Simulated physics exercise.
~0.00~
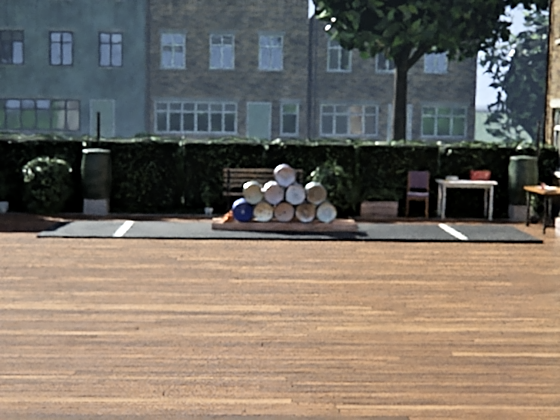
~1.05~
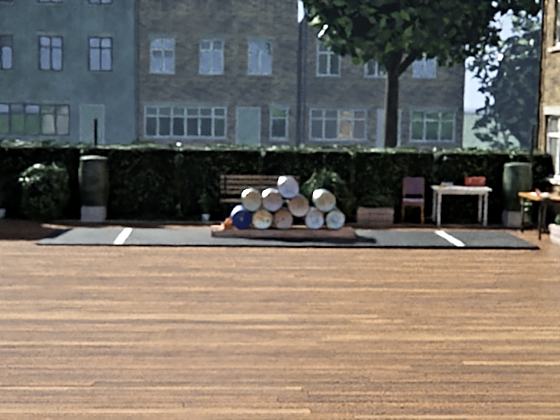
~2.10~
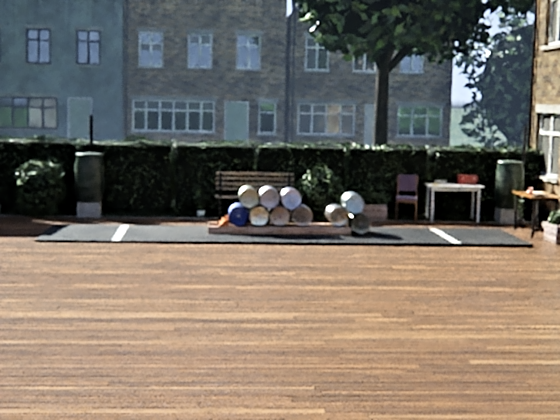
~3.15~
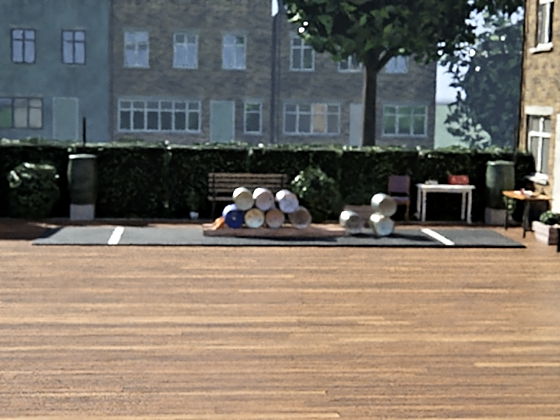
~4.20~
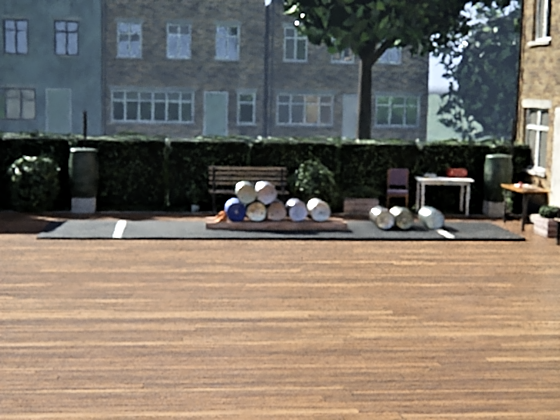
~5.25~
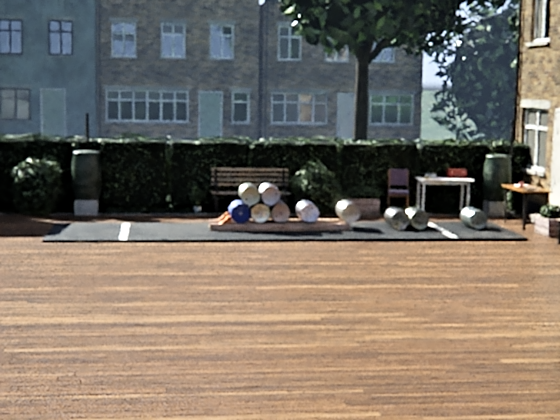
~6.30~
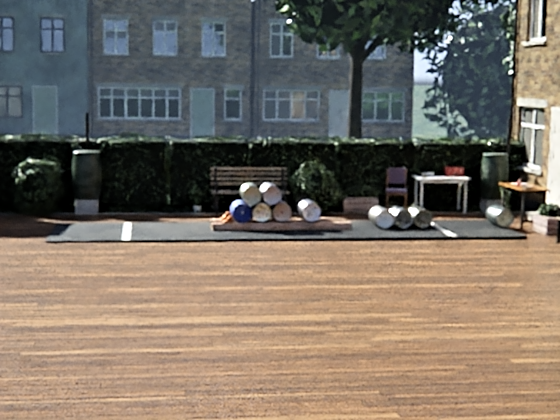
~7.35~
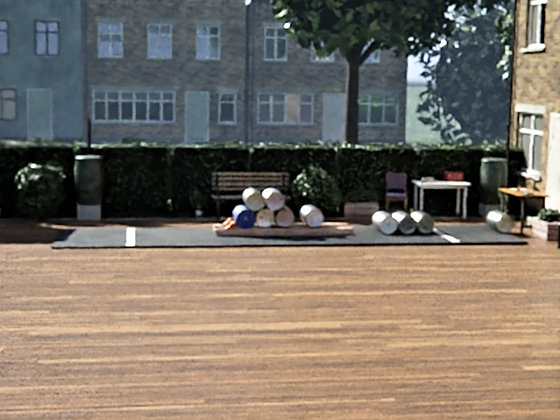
A pyramid of kegs stacked before a hedge and bench collapsed on its right side, several rolling right across the dark pad, one past the white line, while the blue keg stayed at the left end of the remaining pile.
